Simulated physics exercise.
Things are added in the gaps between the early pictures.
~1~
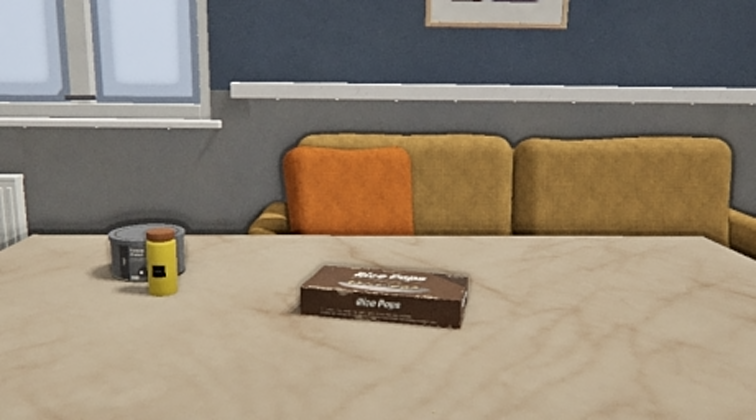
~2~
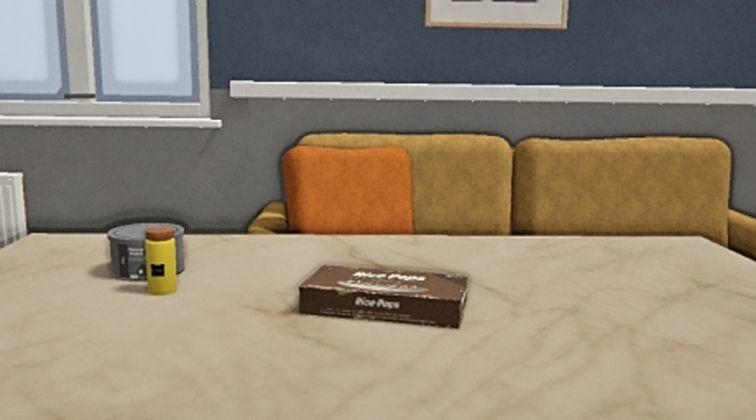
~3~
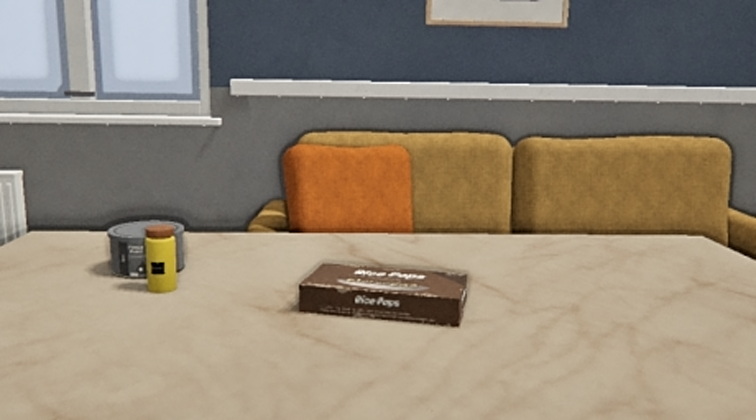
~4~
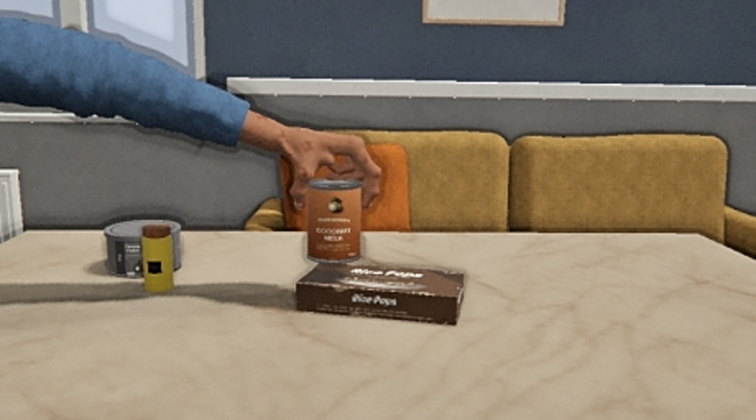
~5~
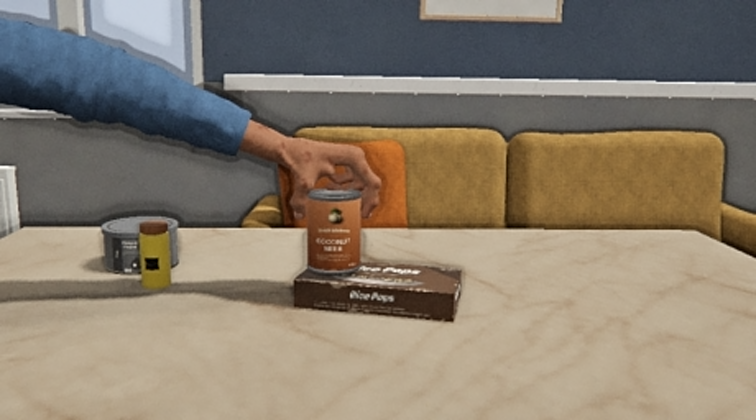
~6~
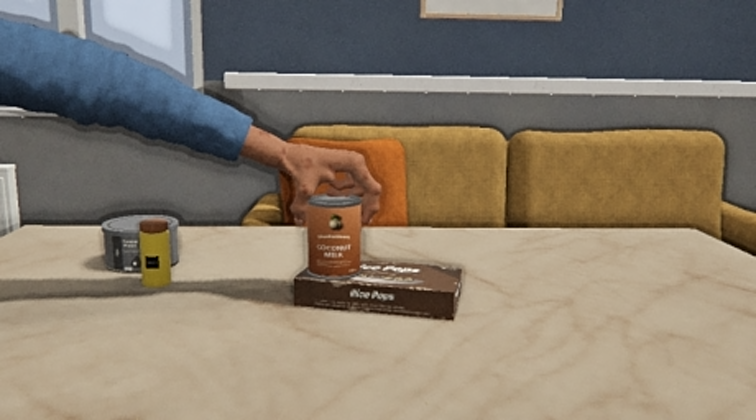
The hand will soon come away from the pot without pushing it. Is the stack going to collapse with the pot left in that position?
Basically the pile is secure.
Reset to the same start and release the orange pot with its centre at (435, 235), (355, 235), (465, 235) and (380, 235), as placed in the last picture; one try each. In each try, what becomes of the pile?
Going through the four cases in order, the pile stands firm, then stands firm, then tumbles down, and finally stands firm.
Then, 1.00 s on from there, no change.
Then, 2.10 s on from there, orange pot resting near (334, 237).
In the end, all 4 unmoved. At the end, from the last picture's camera, orange pot near (334, 236). The pile keeps its balance.
